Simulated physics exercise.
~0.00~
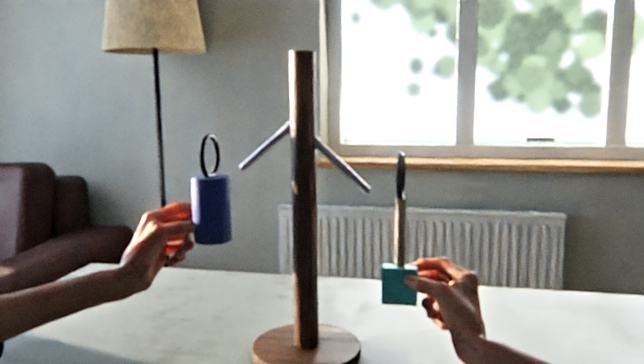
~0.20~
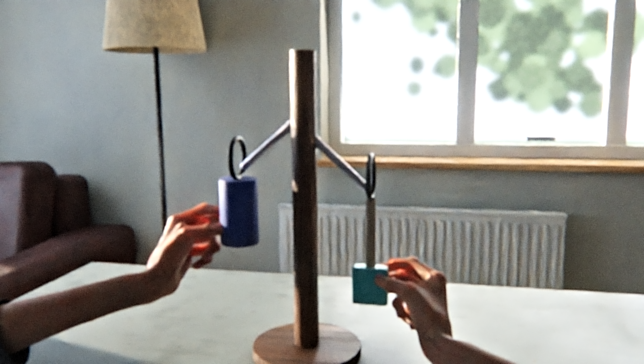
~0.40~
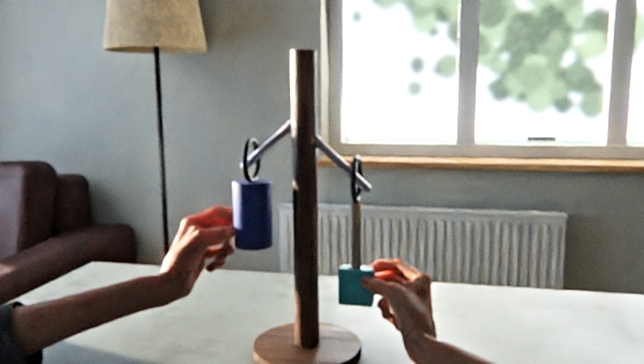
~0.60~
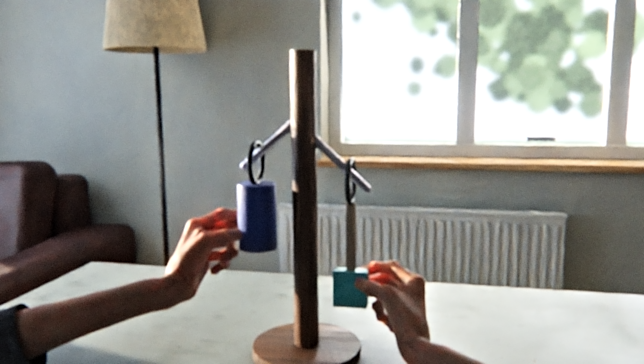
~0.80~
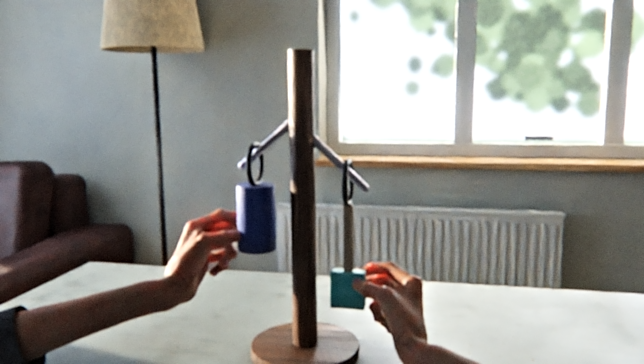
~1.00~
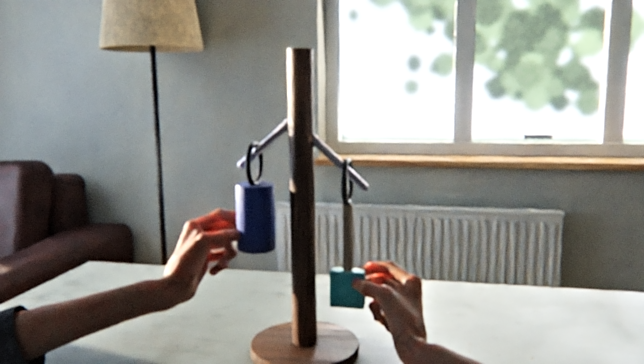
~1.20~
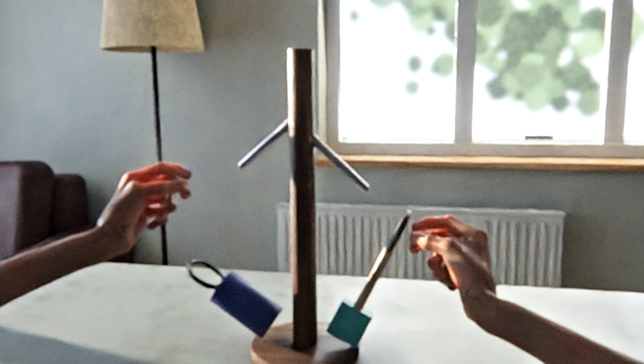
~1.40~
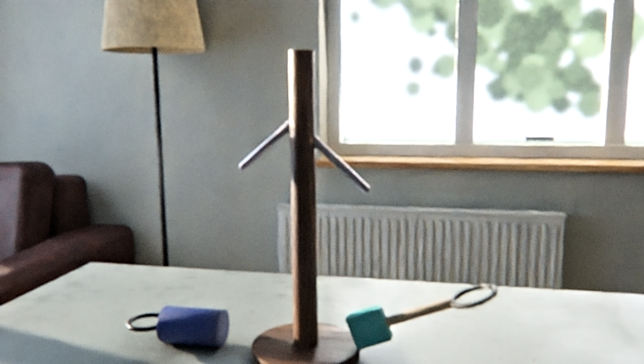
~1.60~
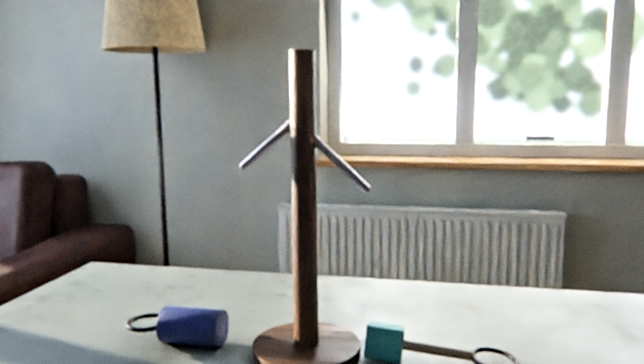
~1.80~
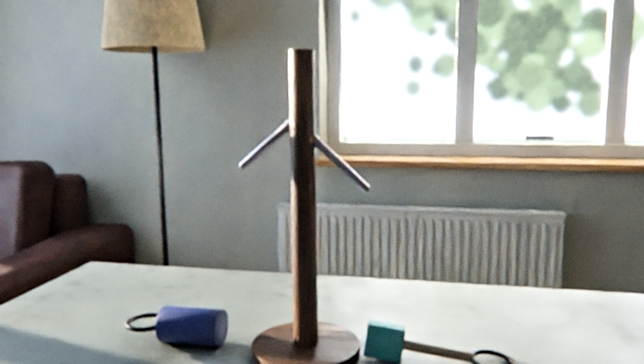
A blue cylinder and a turquoise block, each with a ring, were brought by two hands onto the downward-sloping pegs of a wooden stand, but once the hands let go, both slid off, dropped, and ended up lying on the table.
